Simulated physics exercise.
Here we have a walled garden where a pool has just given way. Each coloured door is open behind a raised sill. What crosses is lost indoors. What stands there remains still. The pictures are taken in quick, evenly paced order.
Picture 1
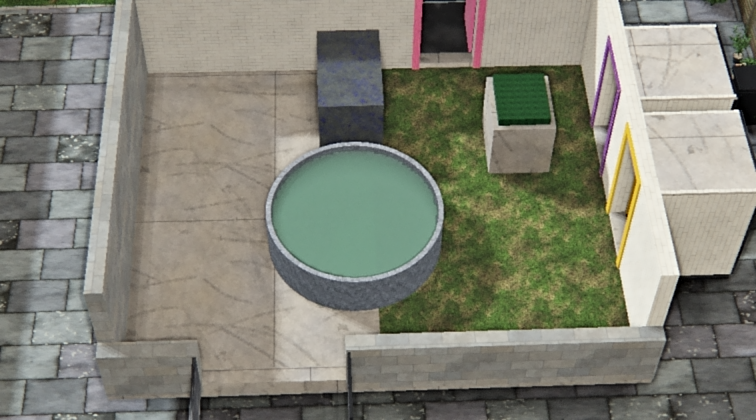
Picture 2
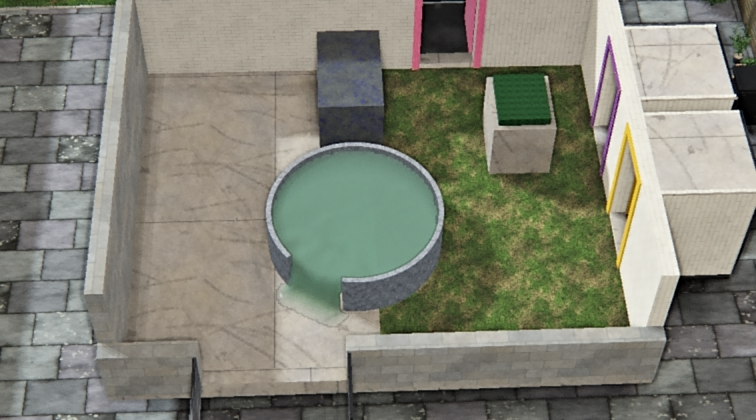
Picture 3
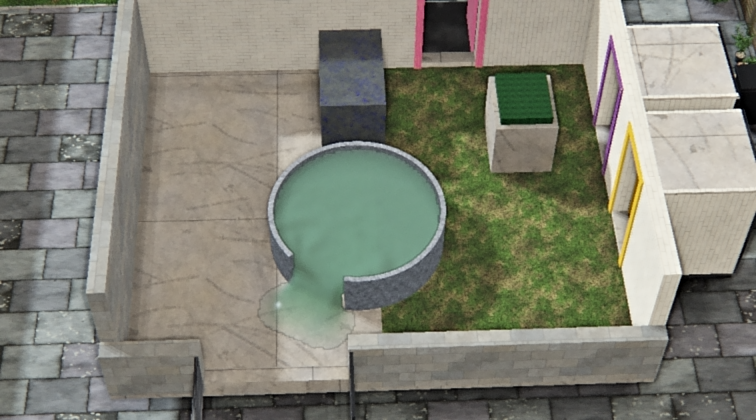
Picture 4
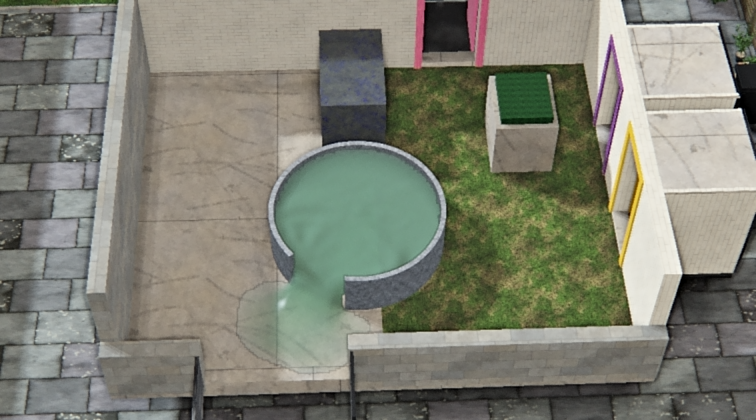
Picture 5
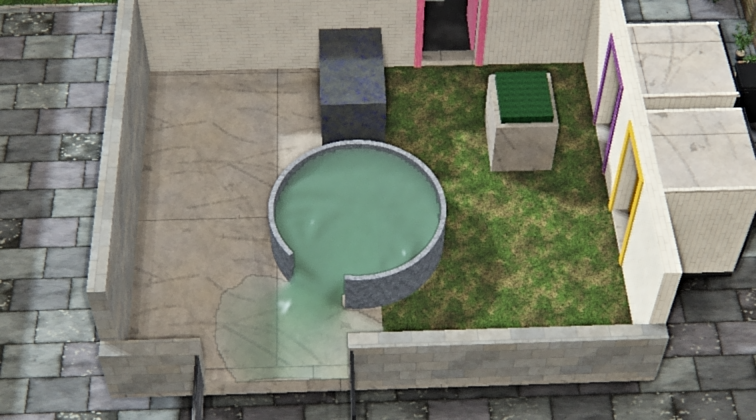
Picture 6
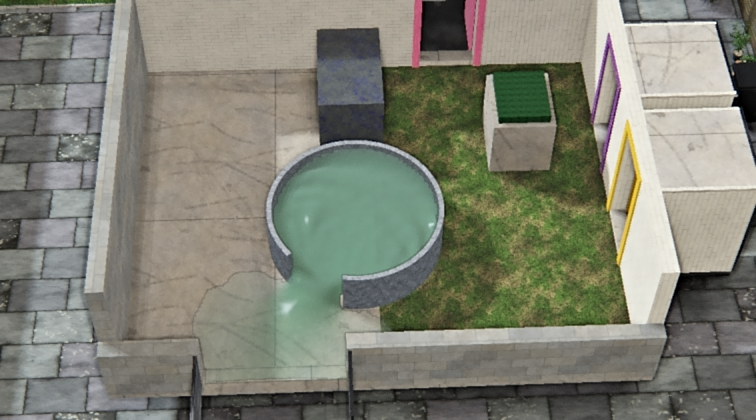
We see a round pool of still green water in a walled garden; then a gap opens in its front wall and water pours out, spreading steadily across the paving toward the viewer and to the left.
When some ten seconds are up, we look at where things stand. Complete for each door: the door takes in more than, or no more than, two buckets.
Completed: The purple door takes in no more than two buckets; the yellow door takes in no more than two buckets; the pink door takes in no more than two buckets.
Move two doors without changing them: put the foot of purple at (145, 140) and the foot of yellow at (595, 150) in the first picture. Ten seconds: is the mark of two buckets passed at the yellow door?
So the yellow door comes in low, it seems.
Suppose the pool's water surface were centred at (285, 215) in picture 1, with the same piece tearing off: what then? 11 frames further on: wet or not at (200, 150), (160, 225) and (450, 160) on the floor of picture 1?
Taking them in the order asked: Spared, then inundated, then spared.
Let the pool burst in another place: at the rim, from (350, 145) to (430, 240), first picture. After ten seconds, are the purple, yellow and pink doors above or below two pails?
Here's how it goes: The purple door overshoots, the yellow door overshoots, the pink door overshoots.
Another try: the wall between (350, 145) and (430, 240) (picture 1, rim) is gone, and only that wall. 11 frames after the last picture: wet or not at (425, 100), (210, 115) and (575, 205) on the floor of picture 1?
The first spot is swamped, the second spared, the third swamped.
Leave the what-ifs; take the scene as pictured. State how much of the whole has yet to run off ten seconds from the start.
Some 42 parts in a hundred have not run off.
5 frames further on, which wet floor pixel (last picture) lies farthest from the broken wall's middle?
Somewhere near (125, 370).
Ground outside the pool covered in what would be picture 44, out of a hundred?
Around 55 in a hundred.
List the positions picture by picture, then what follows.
In the first frame, still water in the round pool at (355, 212).
In the second frame, the front is at (284, 289), out from the gap at (315, 289).
In the third frame, water pours out at (317, 290) and has run to (265, 316).
In the fourth frame, water pours out at (317, 290) and has run to a hidden place.
In the fifth frame, the front is at a hidden place, out from the gap at (317, 288).
In the sixth frame, the front is at a hidden place, out from the gap at (315, 288).
A moment on, water covers 15 % of the floor; the purple door not reached, the yellow door not reached, the pink door not reached.
Next, water covers 15 % of the floor; the purple door not reached, the yellow door not reached, the pink door not reached.
Then, water covers 30 % of the floor; the purple door not reached, the yellow door not reached, the pink door not reached.
Later, water covers 55 % of the floor; the purple door not reached, the yellow door not reached, the pink door not reached.
In the end, water covers 55 % of the floor; the purple door not reached, the yellow door not reached, the pink door not reached.
